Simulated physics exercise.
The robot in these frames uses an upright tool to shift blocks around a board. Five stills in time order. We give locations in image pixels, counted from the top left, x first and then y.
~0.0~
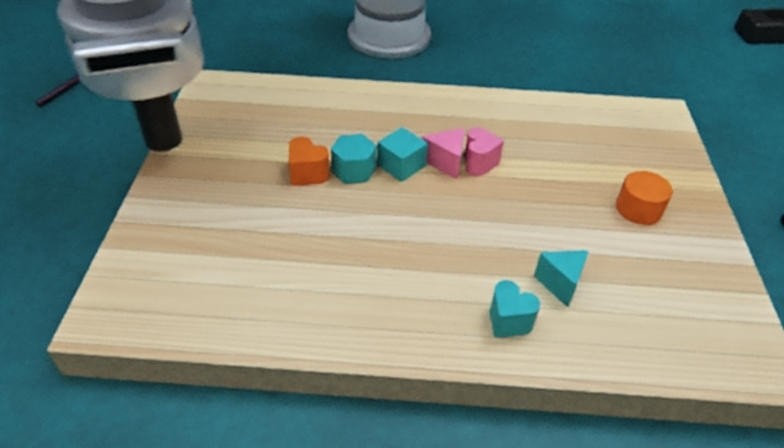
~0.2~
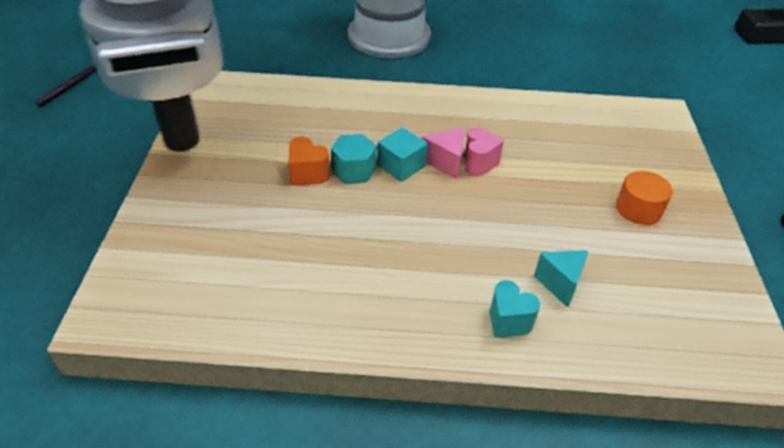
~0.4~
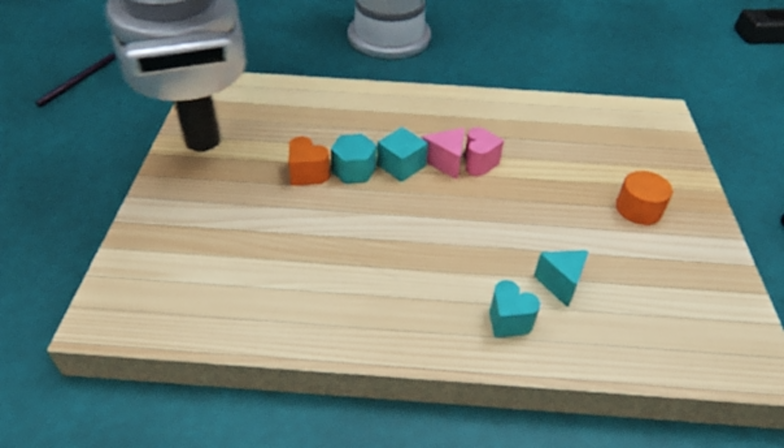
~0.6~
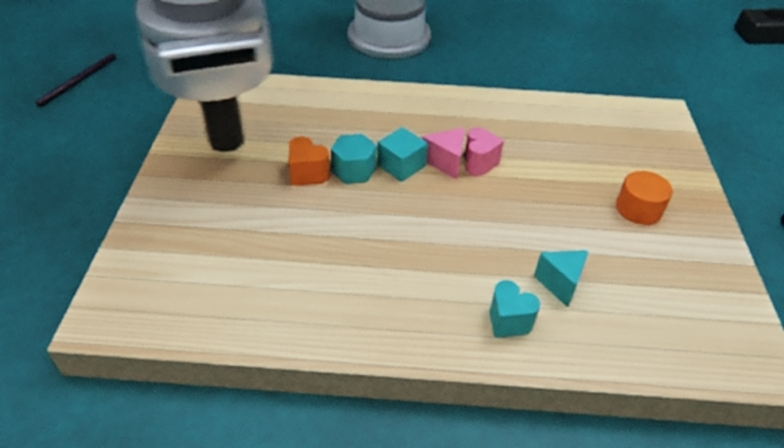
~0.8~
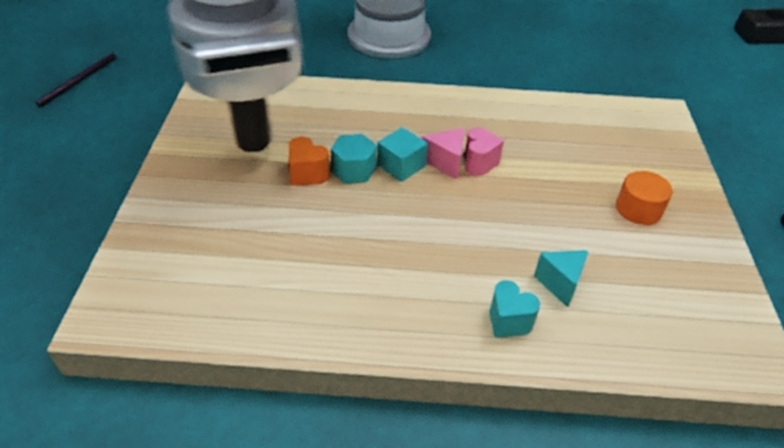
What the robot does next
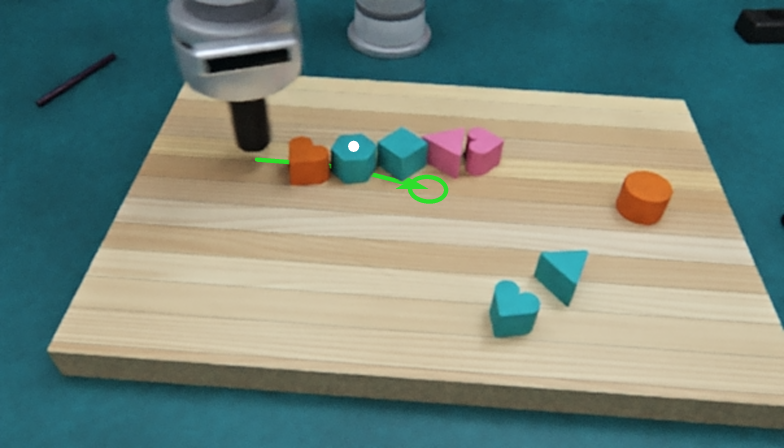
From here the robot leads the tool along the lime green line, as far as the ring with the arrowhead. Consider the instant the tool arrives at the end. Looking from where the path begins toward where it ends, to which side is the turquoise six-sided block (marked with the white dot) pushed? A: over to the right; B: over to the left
Choice A: Over to the right.
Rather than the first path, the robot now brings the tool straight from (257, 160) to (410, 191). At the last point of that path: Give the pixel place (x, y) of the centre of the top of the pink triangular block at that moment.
In the picture, it is at (463, 127).
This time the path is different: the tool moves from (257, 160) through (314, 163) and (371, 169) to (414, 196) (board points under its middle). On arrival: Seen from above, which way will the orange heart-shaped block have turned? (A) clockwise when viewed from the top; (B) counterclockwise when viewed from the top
A - clockwise when viewed from the top.
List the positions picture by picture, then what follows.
In the first frame, tool's lower end at (165, 142); orange heart-shaped block at (306, 150); turquoise six-sided block at (354, 146); turquoise square block at (403, 142); pink triangular block at (449, 139).
In the second frame, tool at (183, 142); blocks still.
In the third frame, tool at (203, 142); blocks still.
In the fourth frame, tool at (227, 142); blocks still.
In the fifth frame, tool at (254, 142); orange heart-shaped block at (306, 150); turquoise six-sided block at (354, 146); turquoise square block at (403, 142); pink triangular block at (449, 139).
Drawn move, from (257, 160) through (315, 164) and (371, 174) to (428, 189); the dot is on the turquoise six-sided block.
The first path, step by step. One third of the way, tool at (315, 147); orange heart-shaped block at (329, 161), turned 60° clockwise; turquoise six-sided block at (368, 150), turned 35° anticlockwise; turquoise square block at (407, 140).
Two thirds of the way, tool at (373, 158); orange heart-shaped block at (338, 169), turned 105° clockwise; turquoise six-sided block at (409, 164), turned 60° anticlockwise; turquoise square block at (423, 138); pink triangular block at (461, 134).
At the end, tool at (430, 172); orange heart-shaped block at (338, 169), turned 105° clockwise; turquoise six-sided block at (463, 184), turned 35° anticlockwise; turquoise square block at (426, 139), turned 20° anticlockwise; pink triangular block at (463, 131), turned 20° clockwise.
